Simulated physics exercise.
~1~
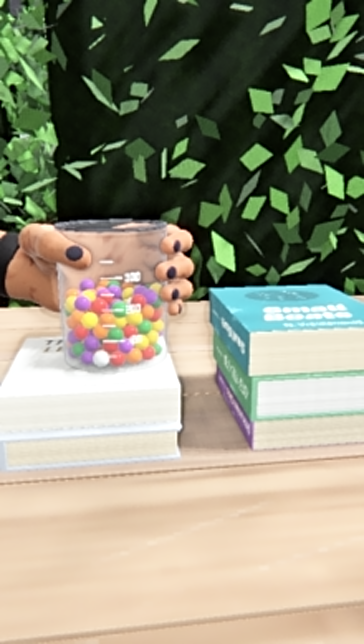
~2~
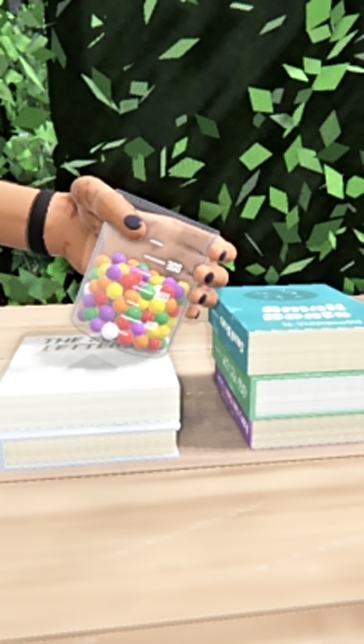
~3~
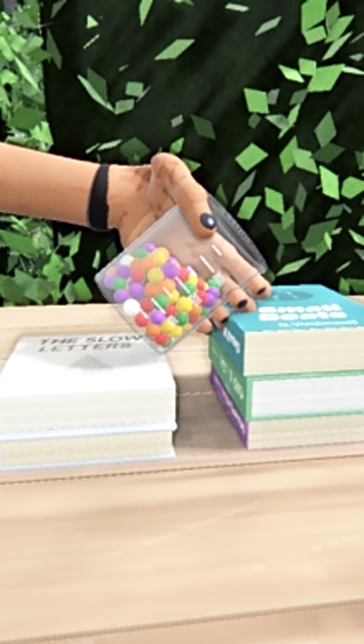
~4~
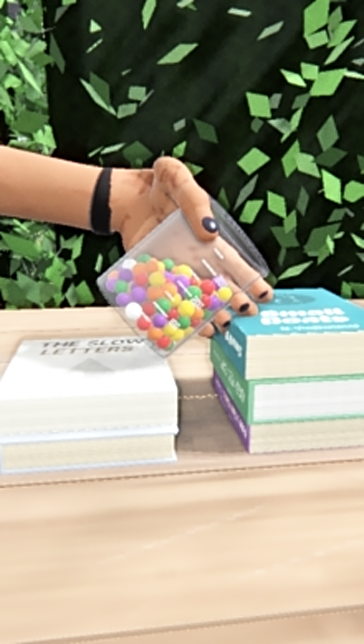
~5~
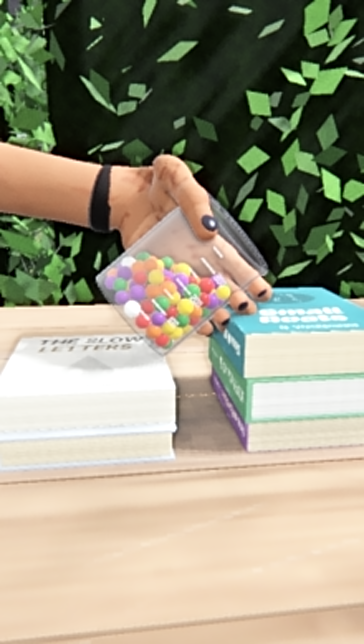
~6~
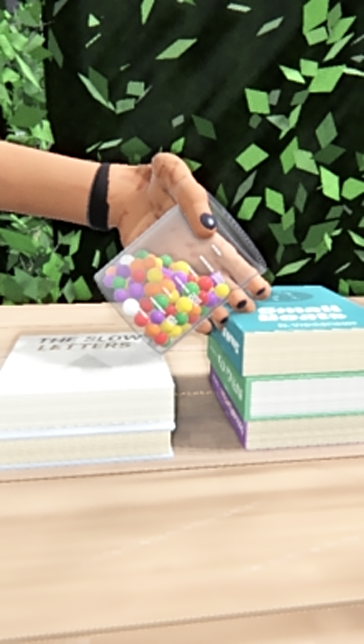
On a pale wooden surface before a dark backdrop of green leaves, a hand with dark nails holds a clear beaker partly filled with colourful little balls. It starts upright near a white book stack on the left, with a teal-topped pile of books on the right. The hand lifts the beaker slightly and tips it rightward, and the balls shift inside. It moves farther right and leans more steeply, its upper side reaching the edge of the right-hand pile. There the hand holds it almost still, tilted against the books, with all the balls still inside.
